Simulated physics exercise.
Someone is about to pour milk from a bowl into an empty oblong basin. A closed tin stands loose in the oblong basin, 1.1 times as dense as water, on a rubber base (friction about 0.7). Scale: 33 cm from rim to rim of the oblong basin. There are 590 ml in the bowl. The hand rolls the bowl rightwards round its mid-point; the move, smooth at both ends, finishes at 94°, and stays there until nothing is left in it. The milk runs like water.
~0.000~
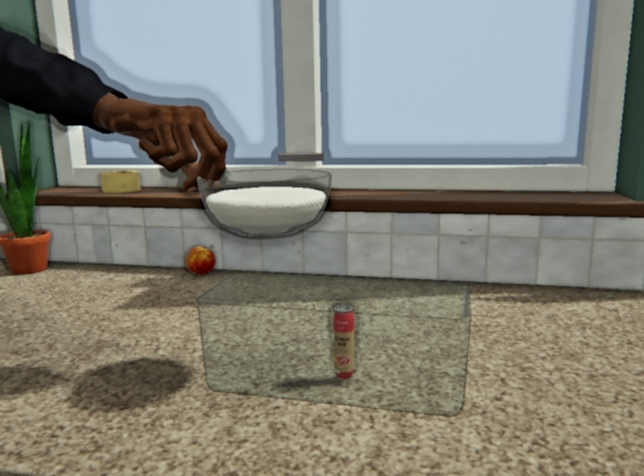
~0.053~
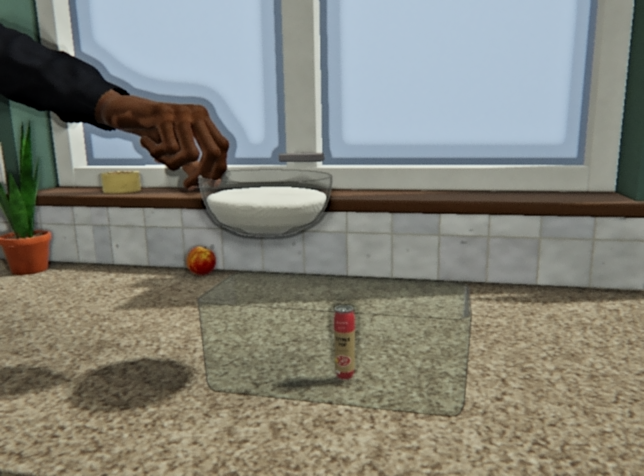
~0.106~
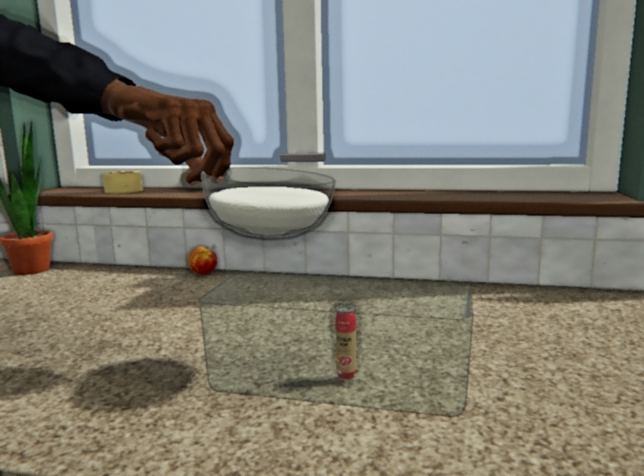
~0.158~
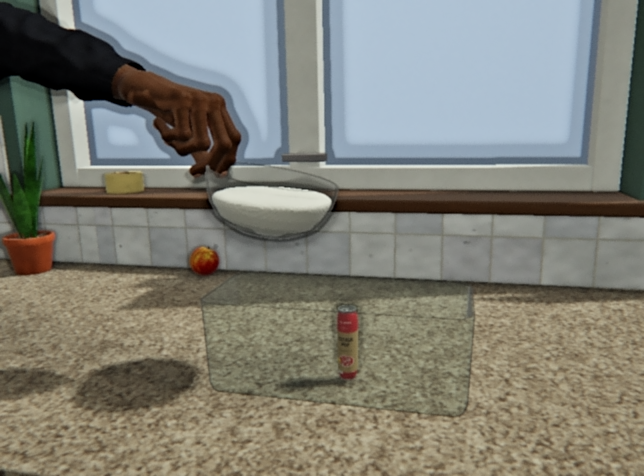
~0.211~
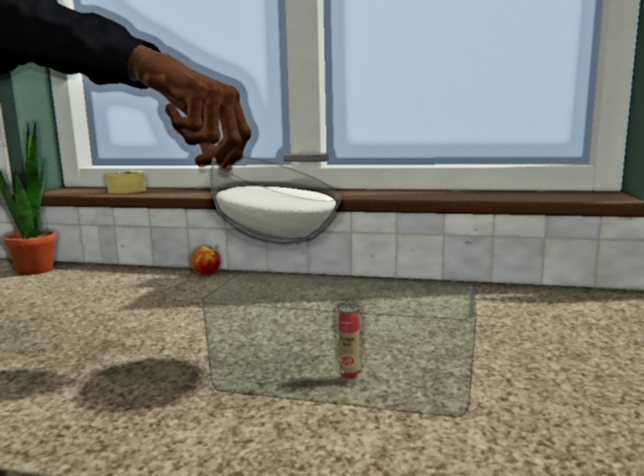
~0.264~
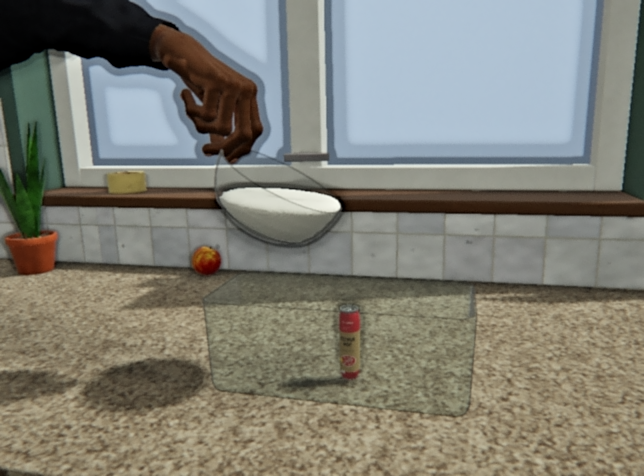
On a speckled kitchen counter by a window, a hand slowly tilting a clear bowl of white liquid rightwards above a transparent basin holding a small red-topped tin.
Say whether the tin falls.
The tin remains upright.
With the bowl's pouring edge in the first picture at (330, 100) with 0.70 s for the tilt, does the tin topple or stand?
Then it topples.
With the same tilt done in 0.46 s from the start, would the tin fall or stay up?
Then it remains upright.
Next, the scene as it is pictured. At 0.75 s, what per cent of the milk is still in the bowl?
About 3 per cent.
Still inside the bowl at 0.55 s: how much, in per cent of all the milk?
About 22 per cent.
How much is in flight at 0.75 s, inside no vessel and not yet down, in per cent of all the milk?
Near 4 in a hundred.
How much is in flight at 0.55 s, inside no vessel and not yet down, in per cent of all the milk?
Near 34 in a hundred.
After 0.55 s the tilt is 83° and 23 per cent is still to pour; the tin stands where it began.
After 0.75 s the tilt is 94° and 3 per cent is still to pour; the tin stands where it began.
After 0.97 s the tilt is 94° and 0 per cent is still to pour; the tin stands where it began.
After 1.20 s the tilt is 94° and 0 per cent is still to pour; the tin stands where it began.
In the end the tin stands where it began.
